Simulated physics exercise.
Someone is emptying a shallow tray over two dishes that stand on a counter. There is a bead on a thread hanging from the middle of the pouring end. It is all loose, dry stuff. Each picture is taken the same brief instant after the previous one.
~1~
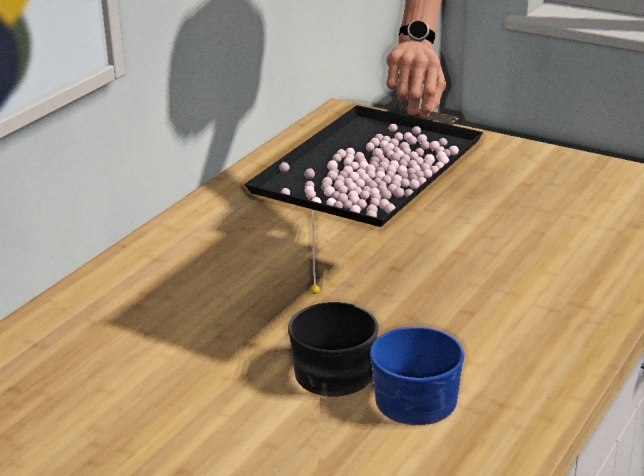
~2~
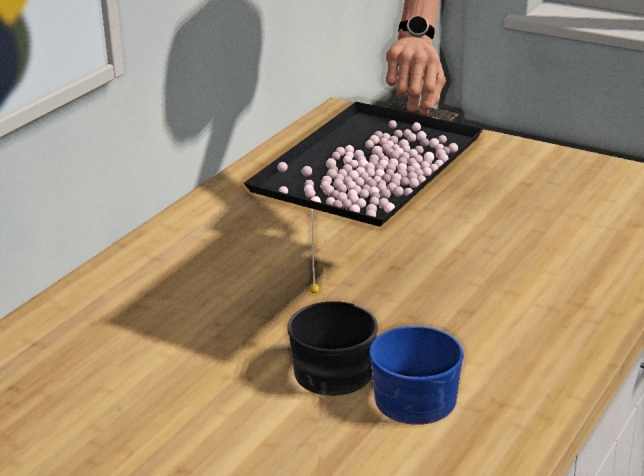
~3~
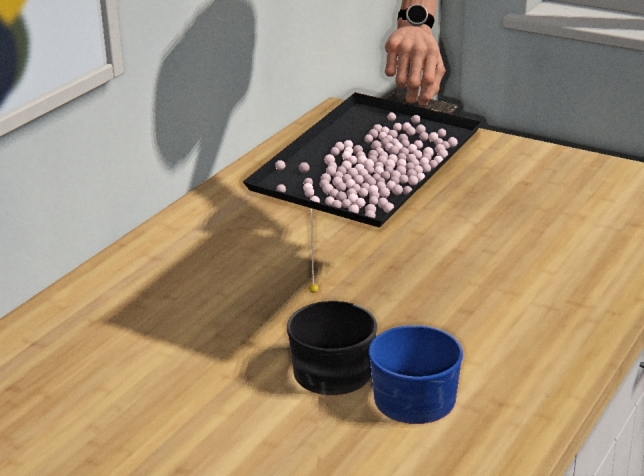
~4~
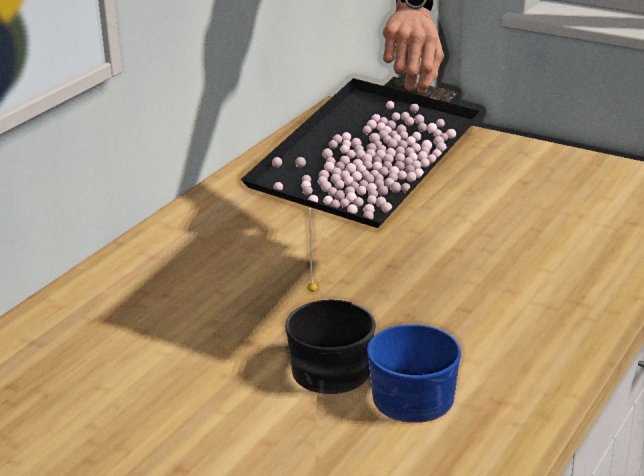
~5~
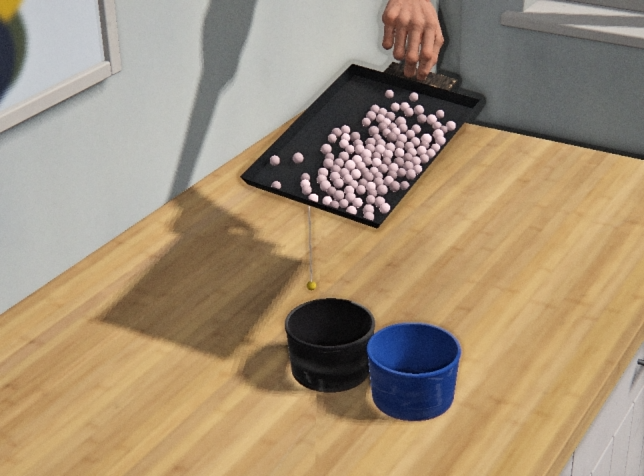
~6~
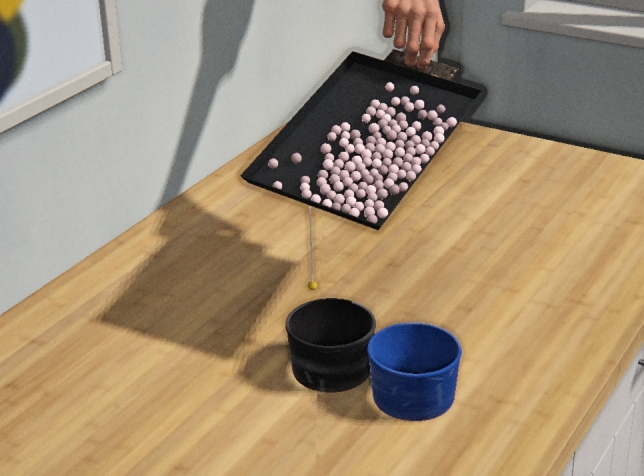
On a wooden counter, a hand raising the far end of a black tray of pale pink balls near black and blue dishes.
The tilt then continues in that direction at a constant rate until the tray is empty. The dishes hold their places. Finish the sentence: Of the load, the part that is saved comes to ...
More than half of it.
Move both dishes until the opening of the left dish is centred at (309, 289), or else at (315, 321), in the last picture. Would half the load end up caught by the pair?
Well, a minority share the first time and a majority share the next.
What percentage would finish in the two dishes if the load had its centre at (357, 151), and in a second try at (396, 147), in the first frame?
It would be roughly 80 per cent for the first and roughly 70 per cent for the second.
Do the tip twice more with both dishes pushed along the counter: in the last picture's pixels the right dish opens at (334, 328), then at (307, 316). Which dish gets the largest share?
For the two places in order: The rightward one, the rightward one.
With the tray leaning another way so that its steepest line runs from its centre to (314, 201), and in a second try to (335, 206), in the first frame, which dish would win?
In turn: The dish on the left; the left dish.
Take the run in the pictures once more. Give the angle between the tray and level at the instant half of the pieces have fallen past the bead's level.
The angle is roughly 65° at that point.
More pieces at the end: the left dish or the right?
The one in question is the left-side one.
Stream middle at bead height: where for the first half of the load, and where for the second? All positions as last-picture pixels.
The opening part goes through (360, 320); what follows goes through (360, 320).
Shortly afterwards, tray tipped steeply; near half on the tray; a little in the right dish; near a quarter in the left dish; only a few outside both; near a quarter in the air.
Next, tray tipped right over; near a quarter in the right dish; near half in the left dish; a little outside both; only a few in the air.
Some moments later, tray tipped past a quarter turn; near a quarter in the right dish; near half in the left dish; a little outside both.
In the end, tray tipped past a quarter turn; near a quarter in the right dish; near half in the left dish; a little outside both.
